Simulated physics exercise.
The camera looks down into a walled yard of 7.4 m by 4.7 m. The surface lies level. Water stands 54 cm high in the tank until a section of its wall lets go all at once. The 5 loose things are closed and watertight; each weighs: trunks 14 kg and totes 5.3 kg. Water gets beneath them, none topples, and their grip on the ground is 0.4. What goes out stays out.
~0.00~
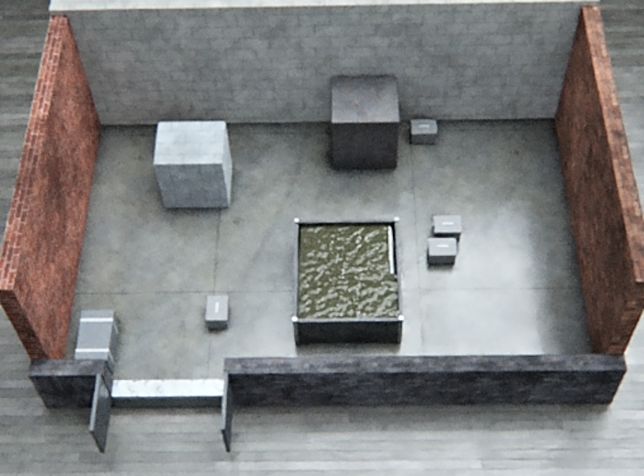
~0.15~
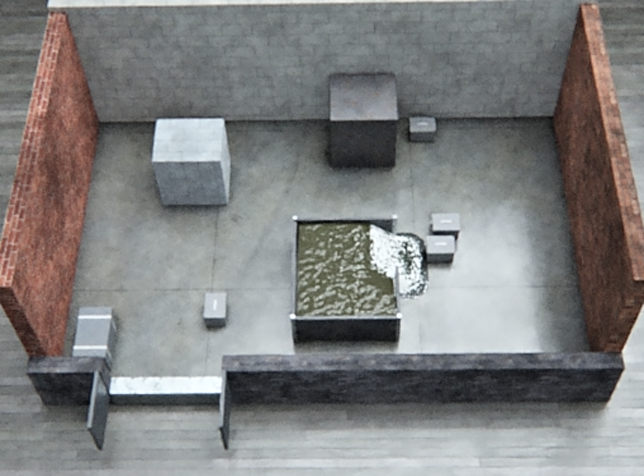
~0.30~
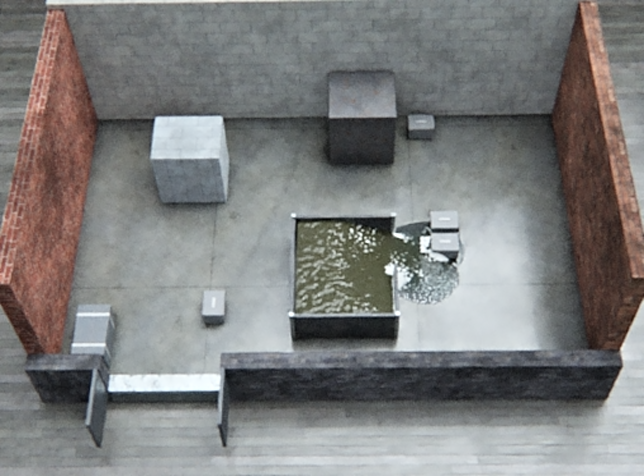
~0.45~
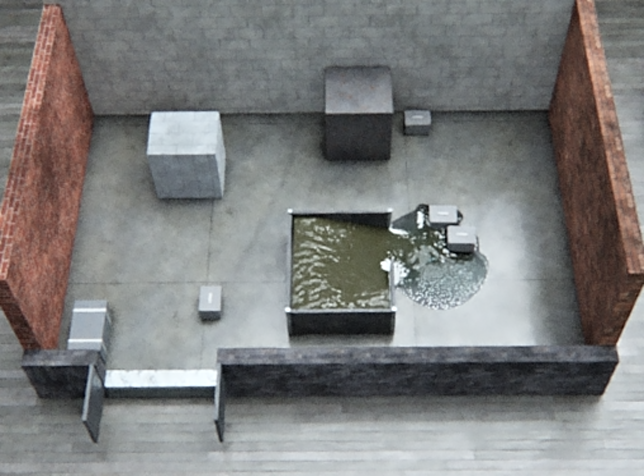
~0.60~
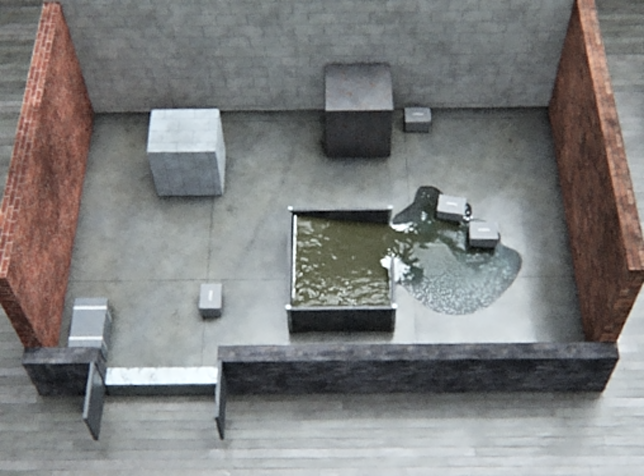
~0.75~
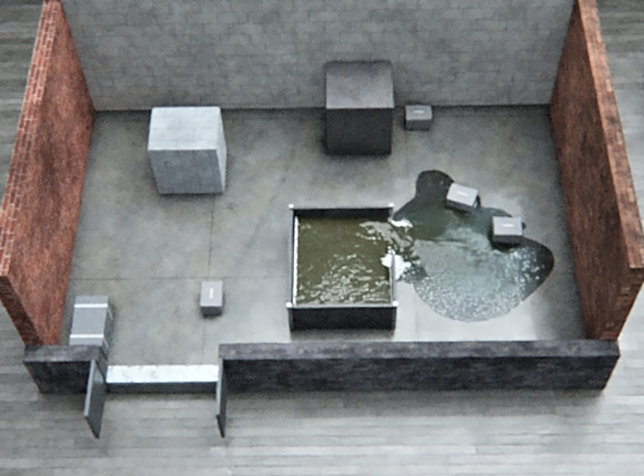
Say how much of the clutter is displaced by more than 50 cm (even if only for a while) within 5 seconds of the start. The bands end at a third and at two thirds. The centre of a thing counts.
It is one to two thirds.
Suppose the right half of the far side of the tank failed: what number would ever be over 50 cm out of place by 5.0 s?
Then 0.
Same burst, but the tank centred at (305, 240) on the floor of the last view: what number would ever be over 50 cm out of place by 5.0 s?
Then 2.
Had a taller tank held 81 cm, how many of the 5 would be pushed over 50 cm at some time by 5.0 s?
Then 3.
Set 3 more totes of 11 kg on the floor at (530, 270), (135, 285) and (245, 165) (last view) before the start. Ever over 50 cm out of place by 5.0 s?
In that order: Past it, under, less.
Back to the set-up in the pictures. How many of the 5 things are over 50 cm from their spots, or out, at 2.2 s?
2 of them.
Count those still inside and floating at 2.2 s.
2 of them.
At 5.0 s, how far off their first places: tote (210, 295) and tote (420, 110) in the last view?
In turn: 0 cm, 60 cm.
After 1.1 s 2 of 5 are over 50 cm from their spots; 0 afloat.
After 2.2 s 2 of 5 are over 50 cm from their spots; 2 afloat.
After 3.5 s 2 of 5 are over 50 cm from their spots; 2 afloat.
After 5.0 s 3 of 5 are over 50 cm from their spots, and 3 have been at some point; 3 afloat.
